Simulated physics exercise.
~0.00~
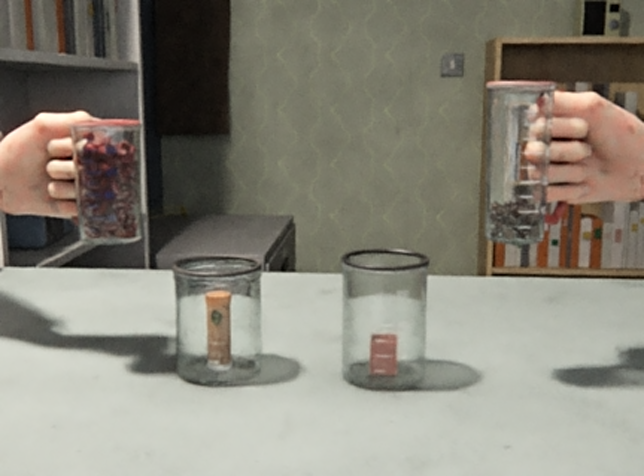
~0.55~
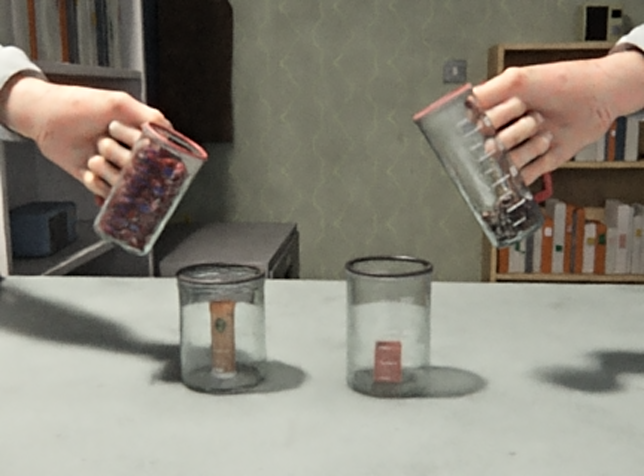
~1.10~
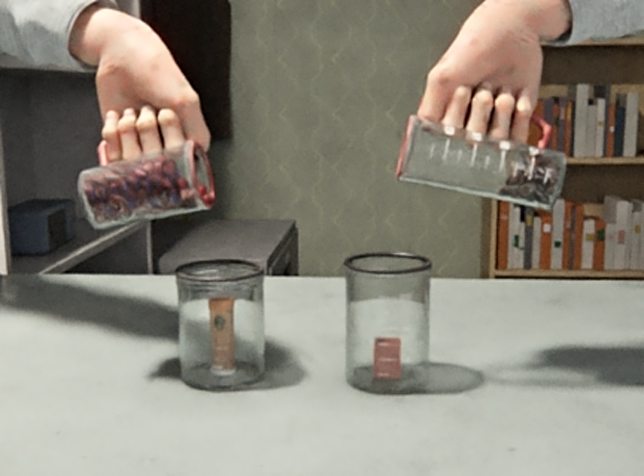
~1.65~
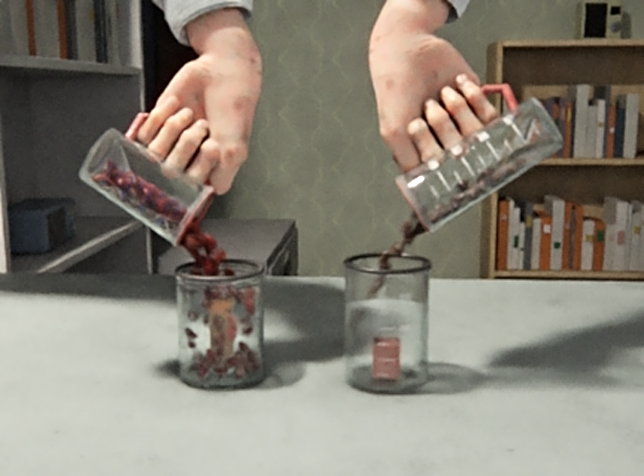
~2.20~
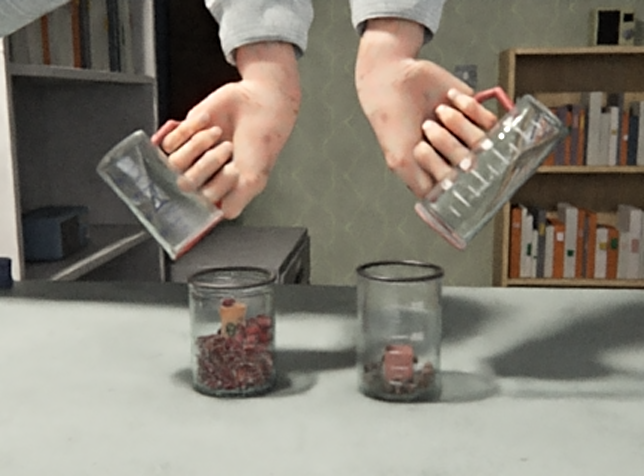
Two hands bring clear cups with reddish rims in over a pale tabletop, the left cup holding plenty of dark red pieces and the right a little dark loose stuff. Seen from the front in a slightly swaying view, a glass jar on the left holds an upright orange object and one on the right a small red block, with bookshelves behind. The hands tilt the cups onto their sides, then tip them further so both loads pour into the containers. The cups end upturned and empty, the left jar half full, the right nearly empty, and both objects still showing.
